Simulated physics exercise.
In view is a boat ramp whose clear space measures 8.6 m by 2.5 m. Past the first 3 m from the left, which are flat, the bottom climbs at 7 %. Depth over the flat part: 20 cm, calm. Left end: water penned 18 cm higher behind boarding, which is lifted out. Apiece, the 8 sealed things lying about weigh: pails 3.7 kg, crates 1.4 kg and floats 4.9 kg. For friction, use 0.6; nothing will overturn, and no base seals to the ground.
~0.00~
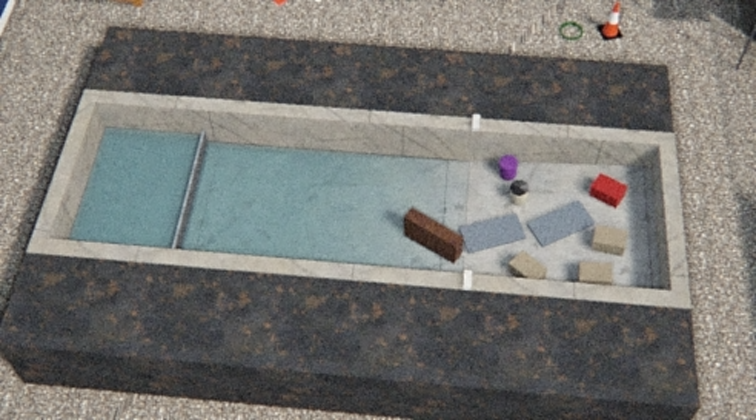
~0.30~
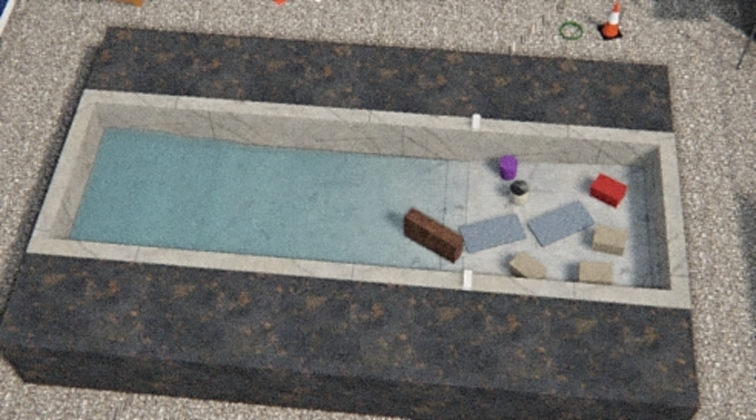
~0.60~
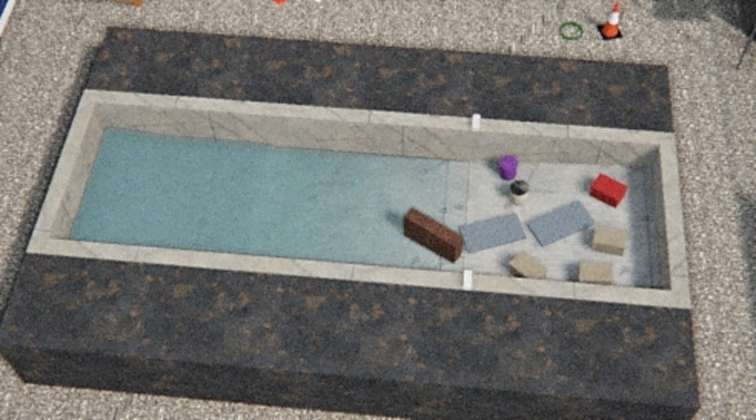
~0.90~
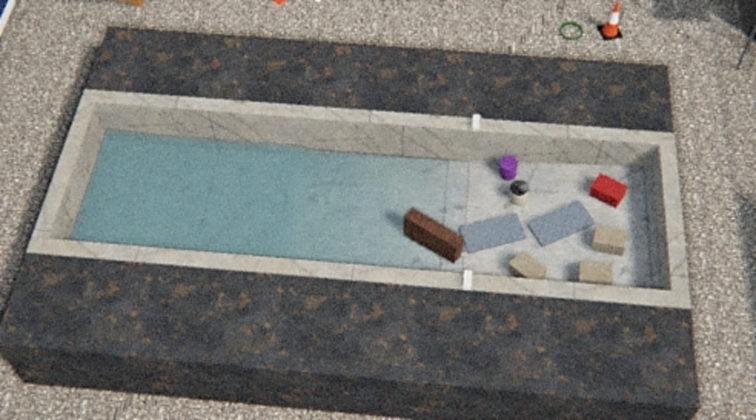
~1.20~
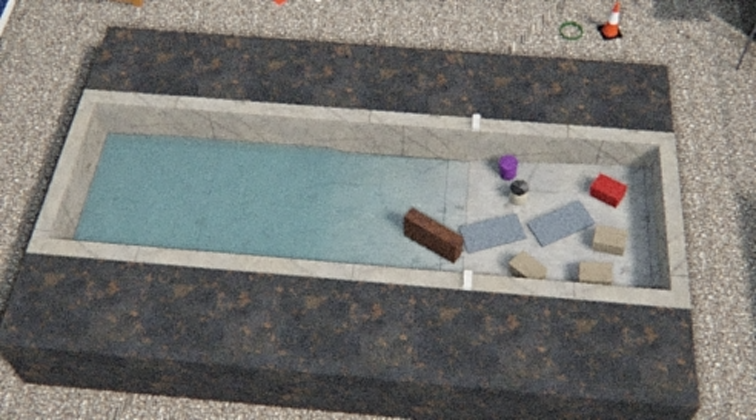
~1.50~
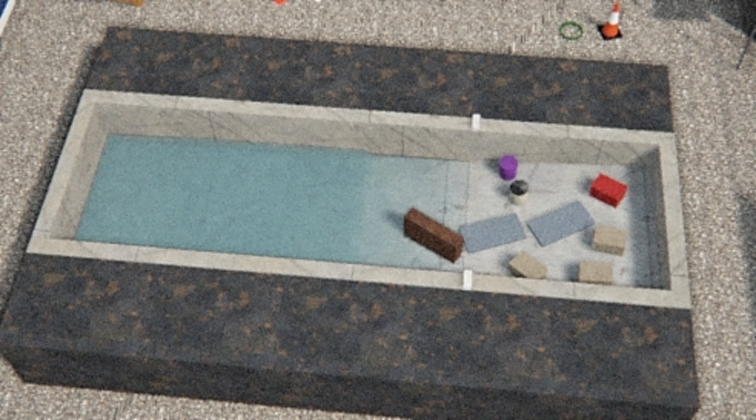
In this clip, a barrier near the left end of a shallow, water-filled concrete basin is removed, and the water's faint edge shifts slightly rightward, while the brown block, red crate, purple pail and other objects stay still.
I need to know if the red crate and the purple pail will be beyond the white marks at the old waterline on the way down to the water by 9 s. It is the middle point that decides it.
The red crate hasn't reached beyond the marks; the purple pail hasn't reached beyond the marks.
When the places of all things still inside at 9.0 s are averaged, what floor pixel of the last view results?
Somewhere near (495, 215).
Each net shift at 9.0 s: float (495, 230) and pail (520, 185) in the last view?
In that order: 80 cm, 50 cm.
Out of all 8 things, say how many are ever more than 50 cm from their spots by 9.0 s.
8.
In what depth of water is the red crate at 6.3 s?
Around 3 cm.
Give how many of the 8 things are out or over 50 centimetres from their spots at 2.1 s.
By then 0.
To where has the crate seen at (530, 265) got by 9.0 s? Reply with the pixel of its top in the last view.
I'd put it somewhere near (433, 204).
After 2.1 s the red crate is near (610, 186), 0.0 m from its start, aground; the purple pail is near (510, 162), 0.0 m from its start, aground; 0 of 8 are over the mark; 0 afloat.
After 4.0 s the red crate is near (610, 186), 0.0 m from its start, aground; the purple pail is near (555, 165), 0.7 m from its start, aground; 0 of 8 are over the mark; 2 afloat.
After 6.3 s the red crate is near (594, 176), 0.3 m from its start, afloat; the purple pail is near (569, 167), 0.9 m from its start, aground; 0 of 8 are over the mark; 6 afloat.
After 9.0 s the red crate is near (574, 193), 0.6 m from its start, afloat; the purple pail is near (567, 166), 0.9 m from its start, aground; 3 of 8 are over the mark; 5 afloat.
